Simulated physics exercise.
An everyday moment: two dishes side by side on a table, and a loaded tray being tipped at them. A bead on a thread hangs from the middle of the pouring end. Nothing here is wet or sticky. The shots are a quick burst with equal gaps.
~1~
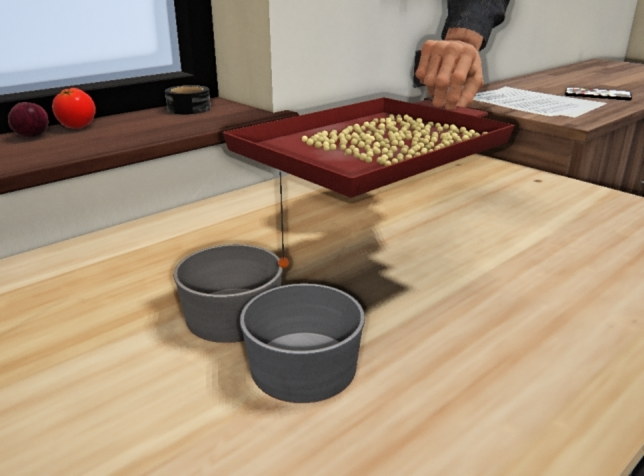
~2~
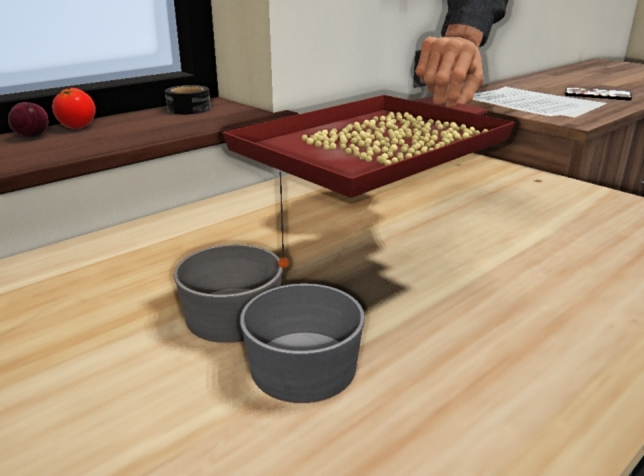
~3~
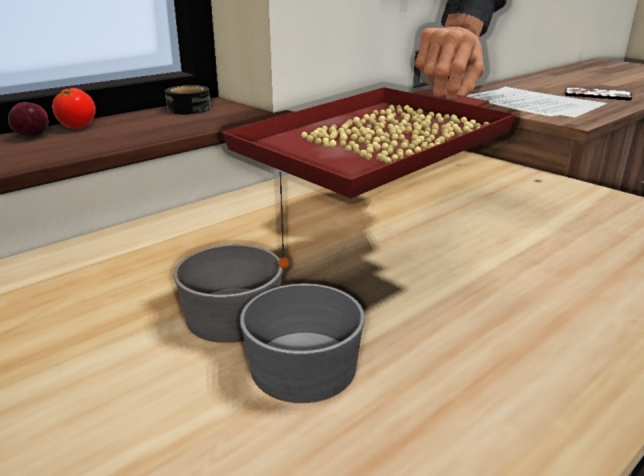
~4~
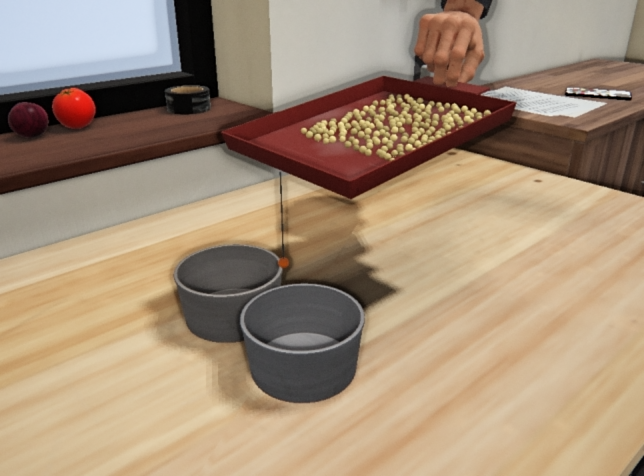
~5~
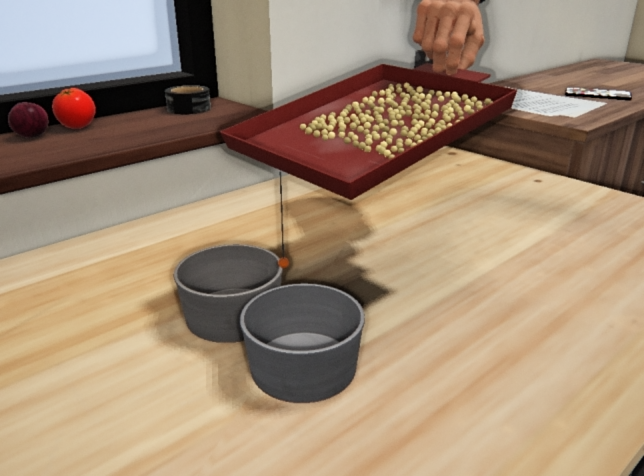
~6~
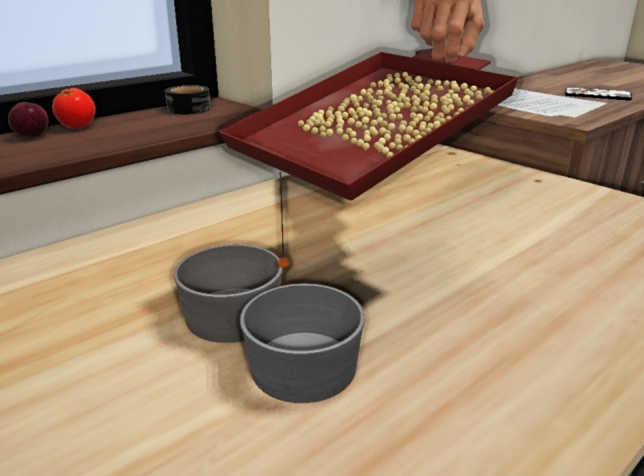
A hand slowly raised the back of a red tray of pale beans, tilting it toward two grey bowls on a wooden table, while the beans stayed bunched toward the back and the bowls sat empty.
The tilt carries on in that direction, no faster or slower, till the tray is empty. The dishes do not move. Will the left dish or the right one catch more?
The right-hand dish gets more.
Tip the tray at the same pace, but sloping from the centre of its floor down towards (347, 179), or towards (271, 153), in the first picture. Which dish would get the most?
First the right one, then the left dish.
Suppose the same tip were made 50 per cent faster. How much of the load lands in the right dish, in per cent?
Roughly 70 in a hundred.
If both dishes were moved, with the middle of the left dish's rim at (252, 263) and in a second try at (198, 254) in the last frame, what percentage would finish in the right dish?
Near 60 % and 70 %.
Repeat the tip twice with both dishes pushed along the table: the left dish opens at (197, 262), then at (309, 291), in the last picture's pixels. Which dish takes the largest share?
One: The dish on the right. Two: The left one.
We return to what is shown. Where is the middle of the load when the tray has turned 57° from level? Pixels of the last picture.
Around (311, 167).
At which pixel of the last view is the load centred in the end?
Near (290, 363).
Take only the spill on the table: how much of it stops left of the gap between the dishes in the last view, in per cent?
Close to 80 per cent.
Just after the last frame, tray tipped steeply; almost all on the tray; just a few in the right dish; just a few outside both; just a few in the air.
A moment on, tray tipped right over; the larger part on the tray; about a tenth in the right dish; just a few in the left dish; just a few outside both; about a tenth in the air.
Further on, tray tipped past a quarter turn; the larger part in the right dish; about a tenth in the left dish; about a tenth outside both.
When it is over, tray tipped past a quarter turn; the larger part in the right dish; about a tenth in the left dish; about a tenth outside both.
